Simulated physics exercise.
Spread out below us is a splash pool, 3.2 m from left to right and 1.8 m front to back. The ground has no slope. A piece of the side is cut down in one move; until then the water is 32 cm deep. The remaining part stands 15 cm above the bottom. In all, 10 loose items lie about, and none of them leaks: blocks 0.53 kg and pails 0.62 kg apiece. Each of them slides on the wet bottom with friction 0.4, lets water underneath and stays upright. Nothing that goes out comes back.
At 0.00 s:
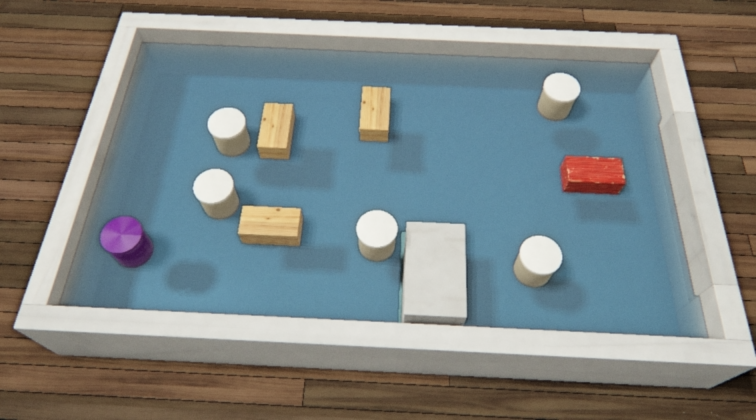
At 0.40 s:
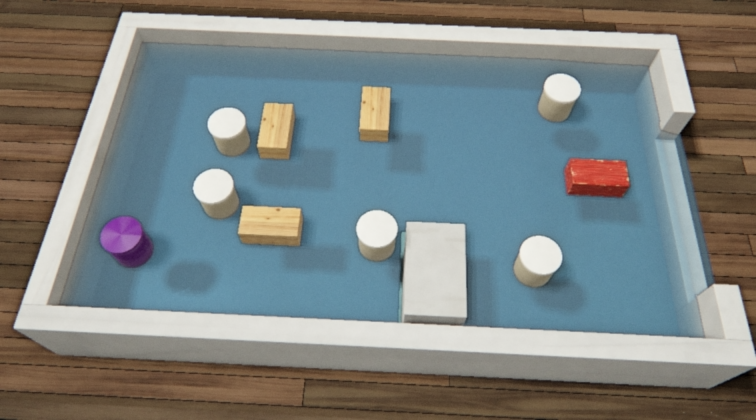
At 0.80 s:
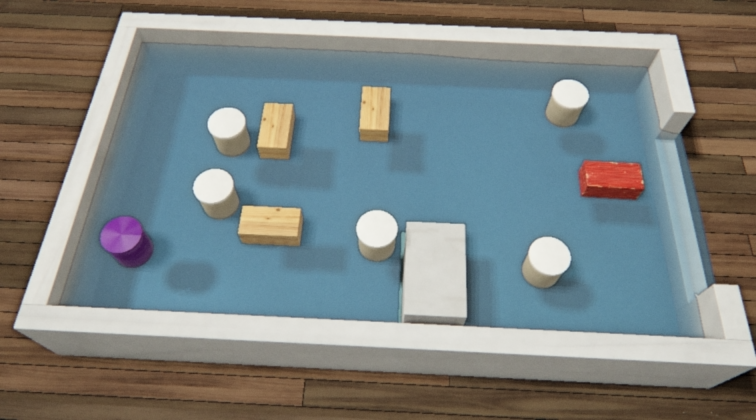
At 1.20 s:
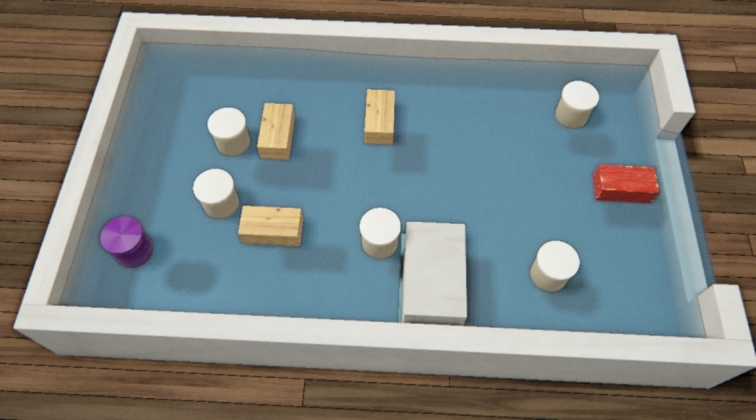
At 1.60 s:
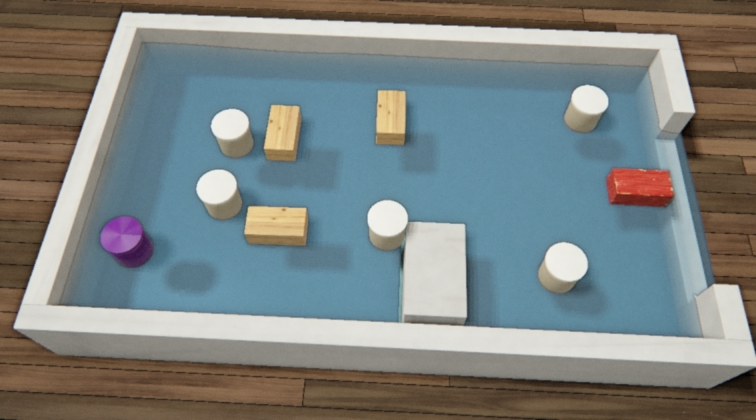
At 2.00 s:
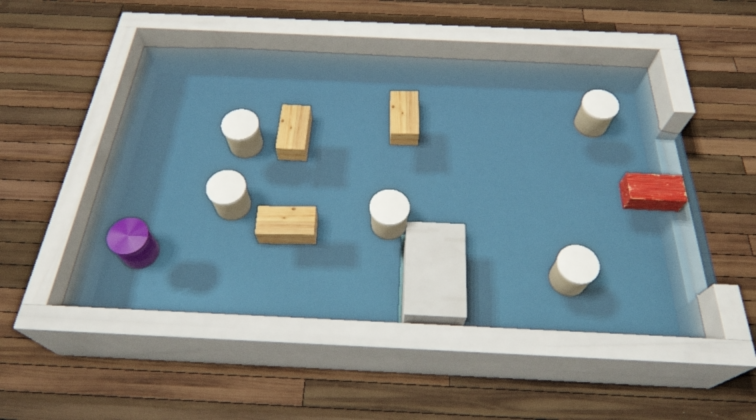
A pool's right side opens partway, and the floating blocks and pails drift slowly right.
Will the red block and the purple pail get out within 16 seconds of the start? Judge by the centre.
First the red block: It gets clear; then the purple pail: It does not get clear.
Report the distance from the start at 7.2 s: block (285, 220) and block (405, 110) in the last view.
Distances, as listed: 30 cm then 80 cm.
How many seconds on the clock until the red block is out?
Close to 2.5 s, I'd say.
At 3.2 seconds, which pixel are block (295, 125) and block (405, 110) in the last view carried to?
They end up about (319, 127) and (444, 115) in the last view.
After 3.2 s the red block has gone out; the purple pail is near (136, 238), 0.1 m from its start, afloat; 1 of 10 are out; 9 afloat.
After 7.2 s the red block has gone out; the purple pail is near (148, 238), 0.1 m from its start, afloat; 1 of 10 are out; 9 afloat.
After 12.0 s the red block has gone out; the purple pail is near (157, 237), 0.1 m from its start, afloat; 1 of 10 are out; 9 afloat.
After 16.0 s the red block has gone out; the purple pail is near (161, 237), 0.2 m from its start, afloat; 1 of 10 are out; 9 afloat.
